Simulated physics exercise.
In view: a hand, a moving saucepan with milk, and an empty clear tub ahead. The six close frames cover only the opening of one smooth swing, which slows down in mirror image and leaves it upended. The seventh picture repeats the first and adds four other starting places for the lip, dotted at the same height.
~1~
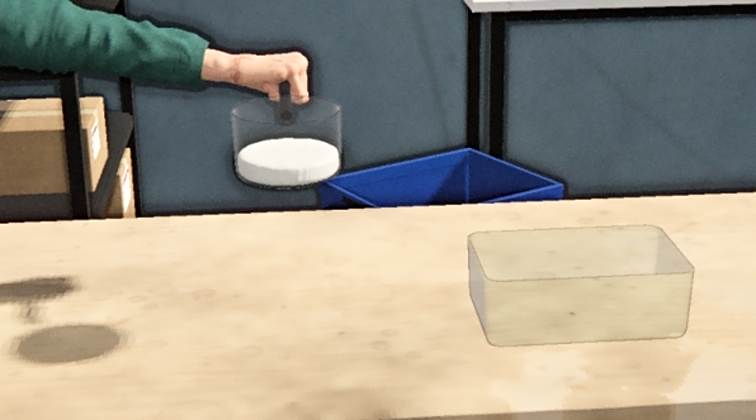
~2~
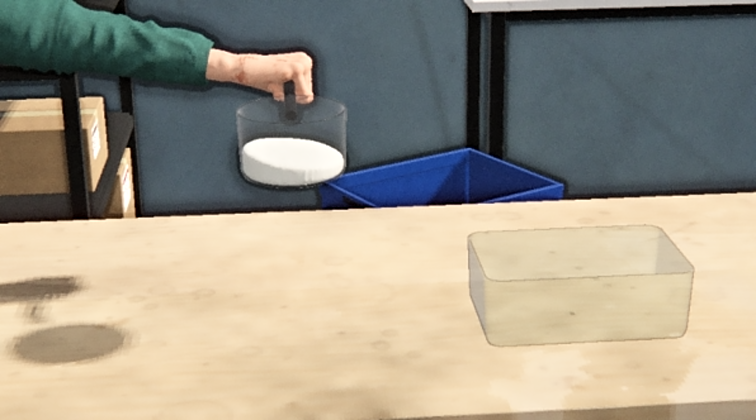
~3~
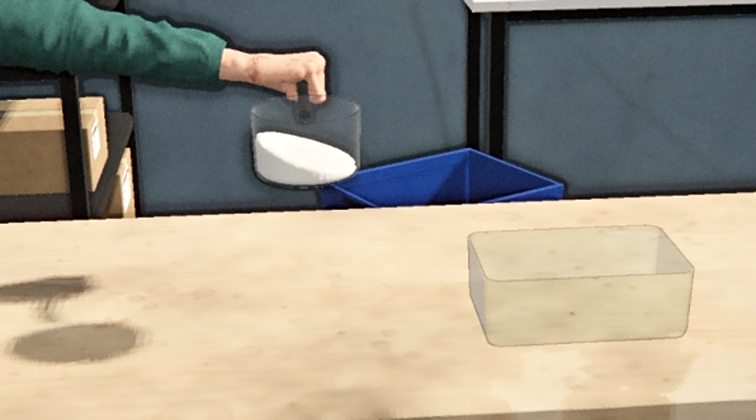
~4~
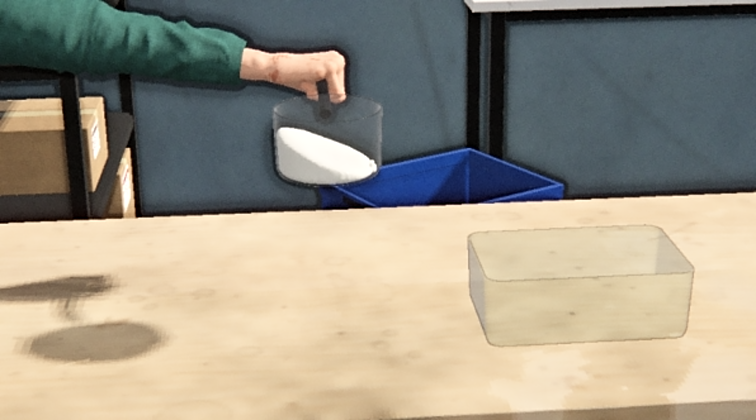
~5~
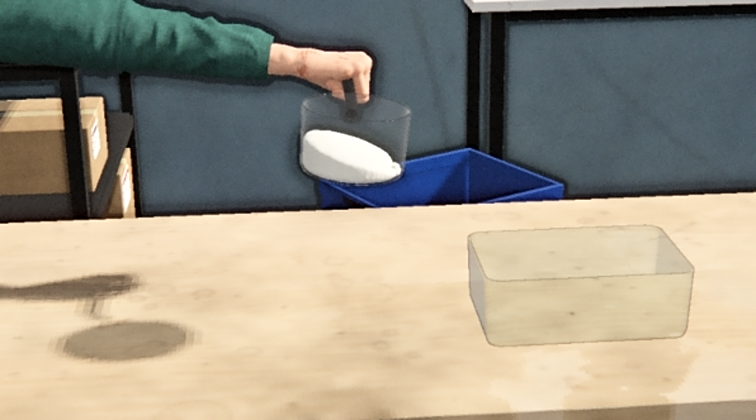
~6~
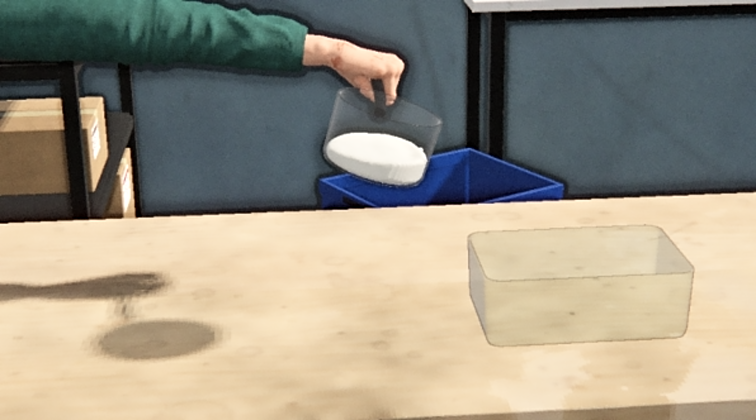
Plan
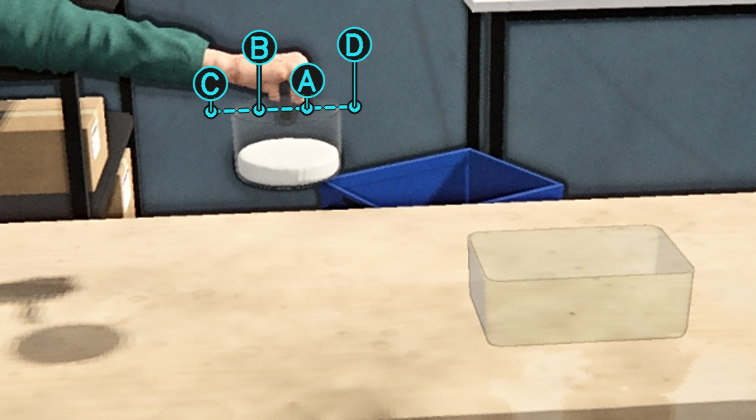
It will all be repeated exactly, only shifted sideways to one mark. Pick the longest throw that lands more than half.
A will do.
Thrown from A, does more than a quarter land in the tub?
Yes, it does.
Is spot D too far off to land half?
No, that is safe.
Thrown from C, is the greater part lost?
Yes, it does.
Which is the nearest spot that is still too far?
That would be B.
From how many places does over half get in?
Two of them.
On the marked copy, A at (307, 108); B at (259, 109); C at (210, 111); D at (354, 106).
Choosing A, about 63 % lands in the tub, 28 % falls short and 8 % goes beside or beyond.
Choosing B, about 32 % lands in the tub, 64 % falls short and 3 % goes beside or beyond.
Choosing C, about 1 % lands in the tub, 99 % falls short.
Choosing D, about 87 % lands in the tub, 3 % falls short and 10 % goes beside or beyond.
